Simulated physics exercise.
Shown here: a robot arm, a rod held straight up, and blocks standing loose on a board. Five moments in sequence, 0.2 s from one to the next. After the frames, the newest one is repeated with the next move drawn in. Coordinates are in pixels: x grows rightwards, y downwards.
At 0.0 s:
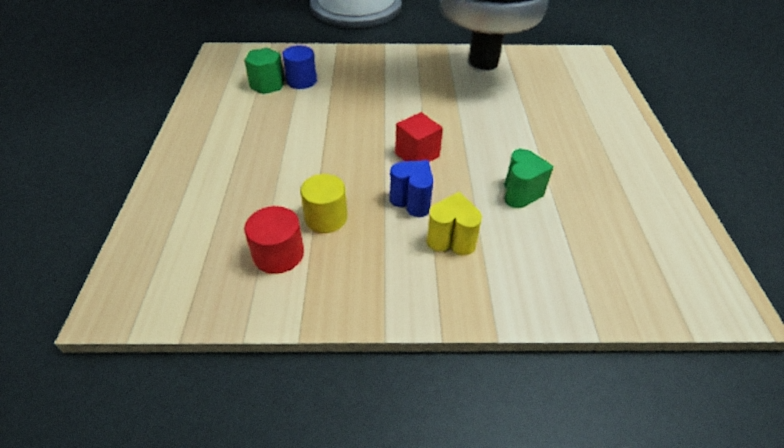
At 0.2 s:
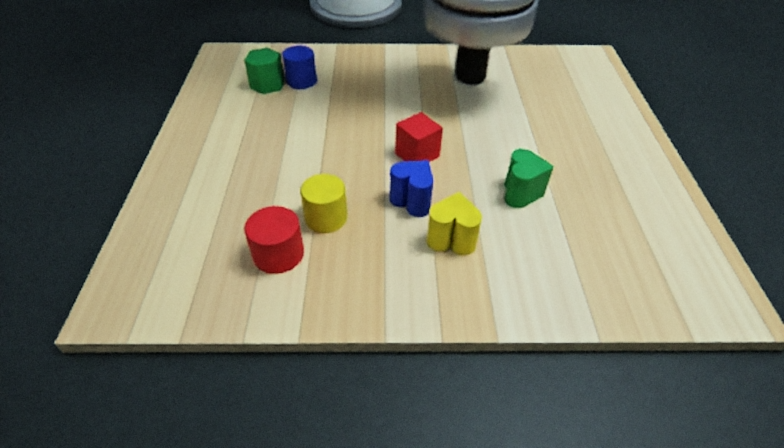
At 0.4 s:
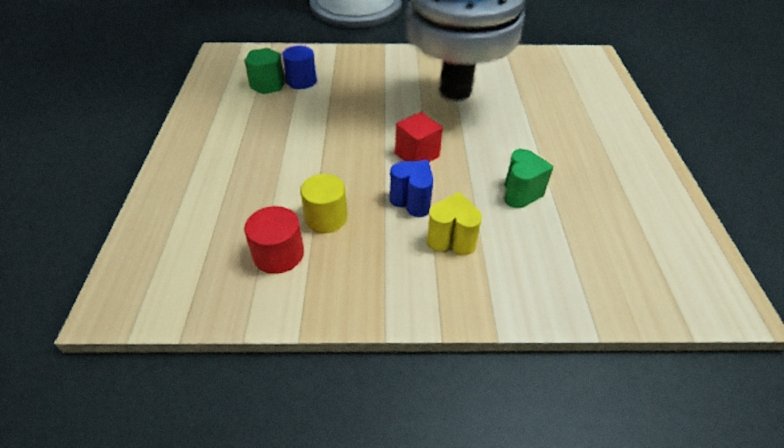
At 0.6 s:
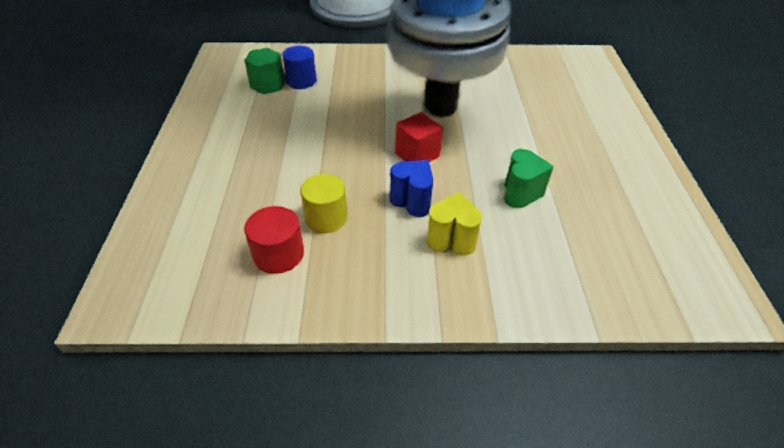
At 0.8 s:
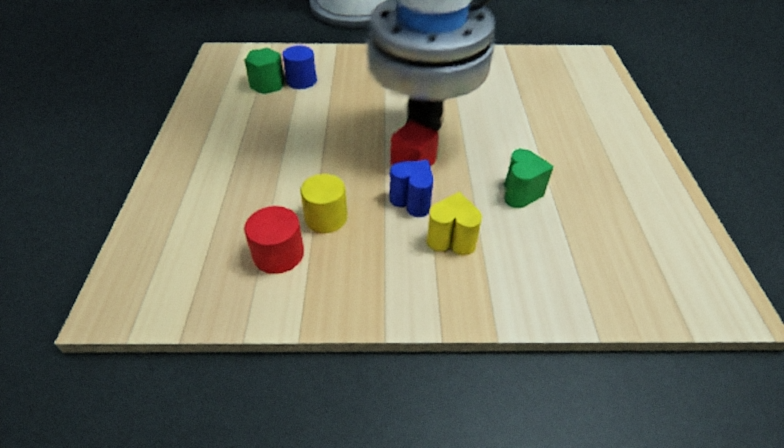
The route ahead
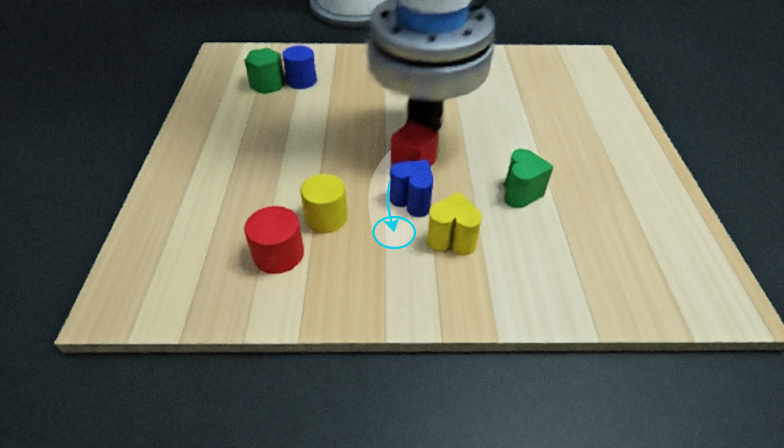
A pale striped wooden board lies on a dark surface, seen from above at an angle by a still camera. Red and yellow cylinders sit left of centre, a red block and blue and yellow heart-shaped blocks near the middle, a green heart right, and green and blue blocks at the back left. The robot arm moves its black rod forward and slightly left, nudging the red block slightly toward the blue heart.
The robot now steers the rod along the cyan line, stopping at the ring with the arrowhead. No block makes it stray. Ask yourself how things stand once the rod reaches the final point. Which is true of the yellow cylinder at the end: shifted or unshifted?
It stays put.
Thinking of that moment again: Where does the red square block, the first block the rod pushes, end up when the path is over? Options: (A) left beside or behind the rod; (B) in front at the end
My answer is option B.
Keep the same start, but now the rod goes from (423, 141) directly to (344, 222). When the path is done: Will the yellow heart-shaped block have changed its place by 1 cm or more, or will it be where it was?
It gets pushed out of place.
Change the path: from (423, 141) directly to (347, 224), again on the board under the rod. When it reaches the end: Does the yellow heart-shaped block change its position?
Yes, it checks out.
The line goes from (423, 141) via (399, 164) and (388, 196), ending at (394, 232).
What follows on the original path. One third of the way, rod (399, 149); blue heart-shaped block (417, 183); red square block (405, 159), turned 50° anticlockwise.
Two thirds of the way, rod (388, 180); blue heart-shaped block (419, 218), turned 20° anticlockwise; red square block (398, 193), turned 60° anticlockwise; yellow heart-shaped block (465, 221), turned 45° anticlockwise.
At the end, rod (395, 216); yellow cylinder unmoved; blue heart-shaped block (438, 260), turned 25° anticlockwise; red square block (409, 234), turned 65° anticlockwise; yellow heart-shaped block (465, 221), turned 45° anticlockwise.
